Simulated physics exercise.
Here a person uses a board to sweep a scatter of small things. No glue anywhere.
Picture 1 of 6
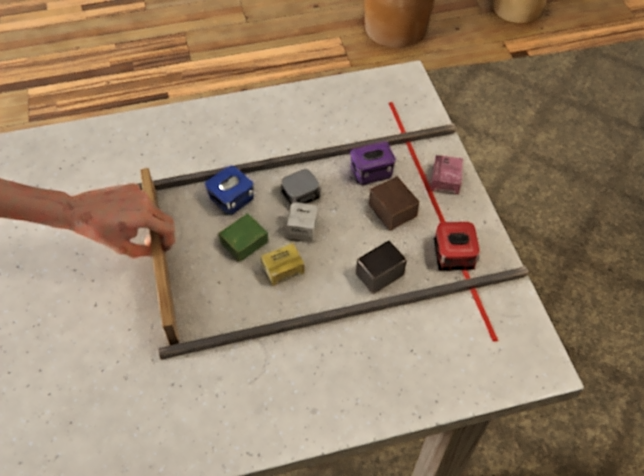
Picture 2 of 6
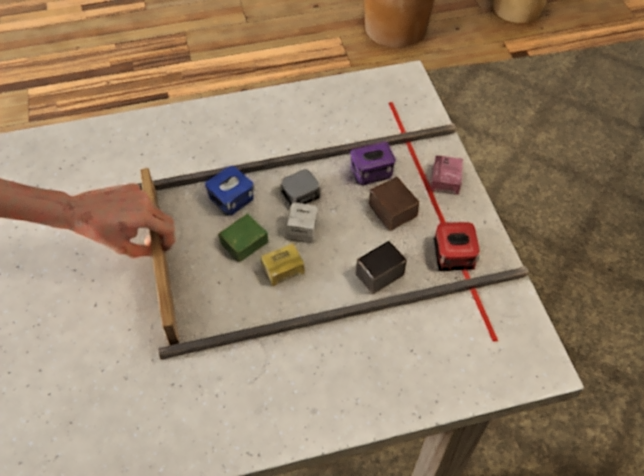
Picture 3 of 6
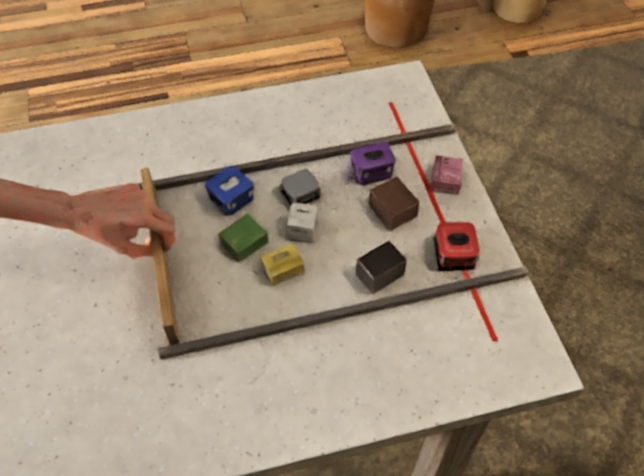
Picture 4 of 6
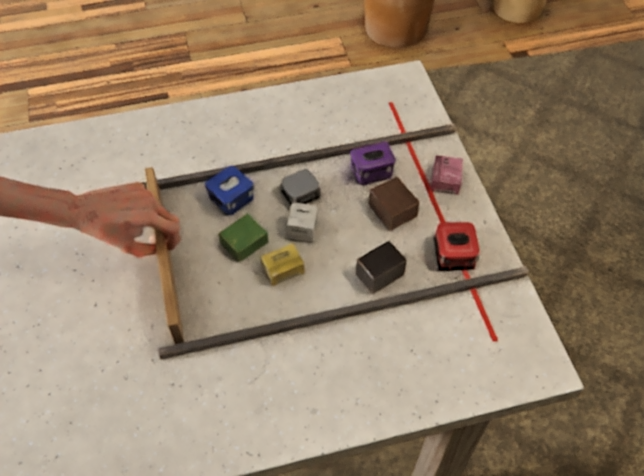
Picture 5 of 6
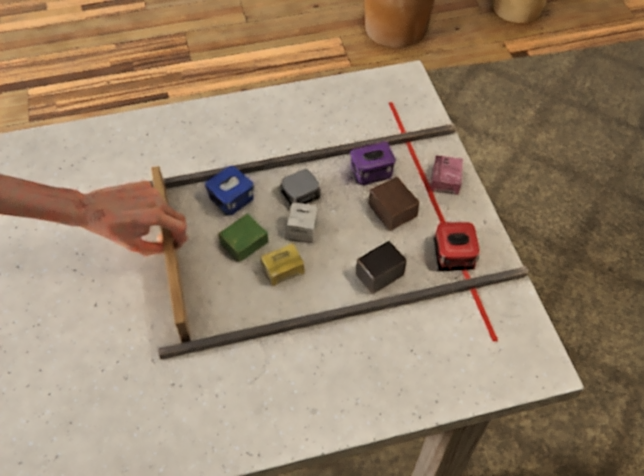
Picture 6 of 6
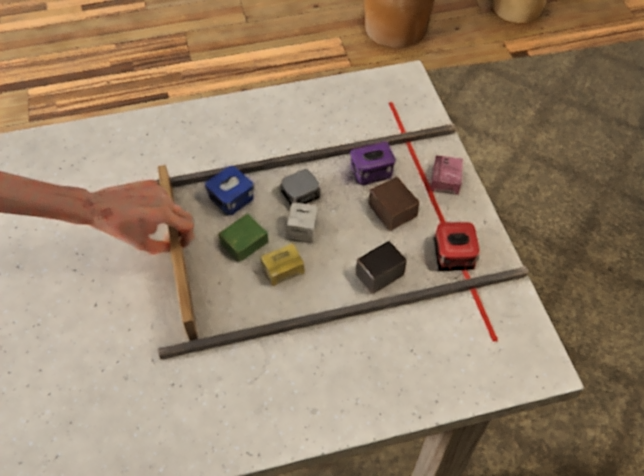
Wooden board held by a hand sliding slightly right between two dark rails, the scattered colored blocks ahead of it staying still.
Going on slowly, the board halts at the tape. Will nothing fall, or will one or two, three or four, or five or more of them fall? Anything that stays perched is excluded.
Once it stops, the band for pieces knocked off is three to four, pretty clearly.
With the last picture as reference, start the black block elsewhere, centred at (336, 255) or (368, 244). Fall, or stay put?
Taking them in order, it stays put and then it stays put.
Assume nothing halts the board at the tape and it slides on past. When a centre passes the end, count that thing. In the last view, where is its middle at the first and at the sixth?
First at (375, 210), next at (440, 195).
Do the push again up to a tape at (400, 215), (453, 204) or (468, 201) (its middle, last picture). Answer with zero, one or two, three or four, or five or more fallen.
In order: 1 or 2, at least five, more than four.
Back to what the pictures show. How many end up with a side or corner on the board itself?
So the total is 4.
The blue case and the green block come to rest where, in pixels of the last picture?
In the last picture, roughly (436, 158) and (455, 201).
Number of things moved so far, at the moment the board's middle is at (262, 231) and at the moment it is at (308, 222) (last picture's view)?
The counts are 5 and 6.
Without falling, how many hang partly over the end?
My count gives 3.
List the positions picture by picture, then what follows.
In the first picture, pink box (447, 175); red case (456, 246); brown block (394, 203); board (159, 252); tape (437, 207).
In the second picture, red case (456, 246); board (159, 252).
In the third picture, brown block (394, 203); black block (381, 267).
In the fourth picture, pink box (447, 175); yellow box (283, 264).
In the fifth picture, red case (456, 246); purple case (373, 164).
In the sixth picture, pink box (447, 175); red case (456, 246); brown block (394, 203); board (177, 249); tape (437, 207).
Soon after, none off yet; pink box at rest near (447, 175); red case at rest near (456, 246); brown block at rest near (394, 203).
At rest, the number that fall off is three or four; fallen, purple case, brown block and pink box.
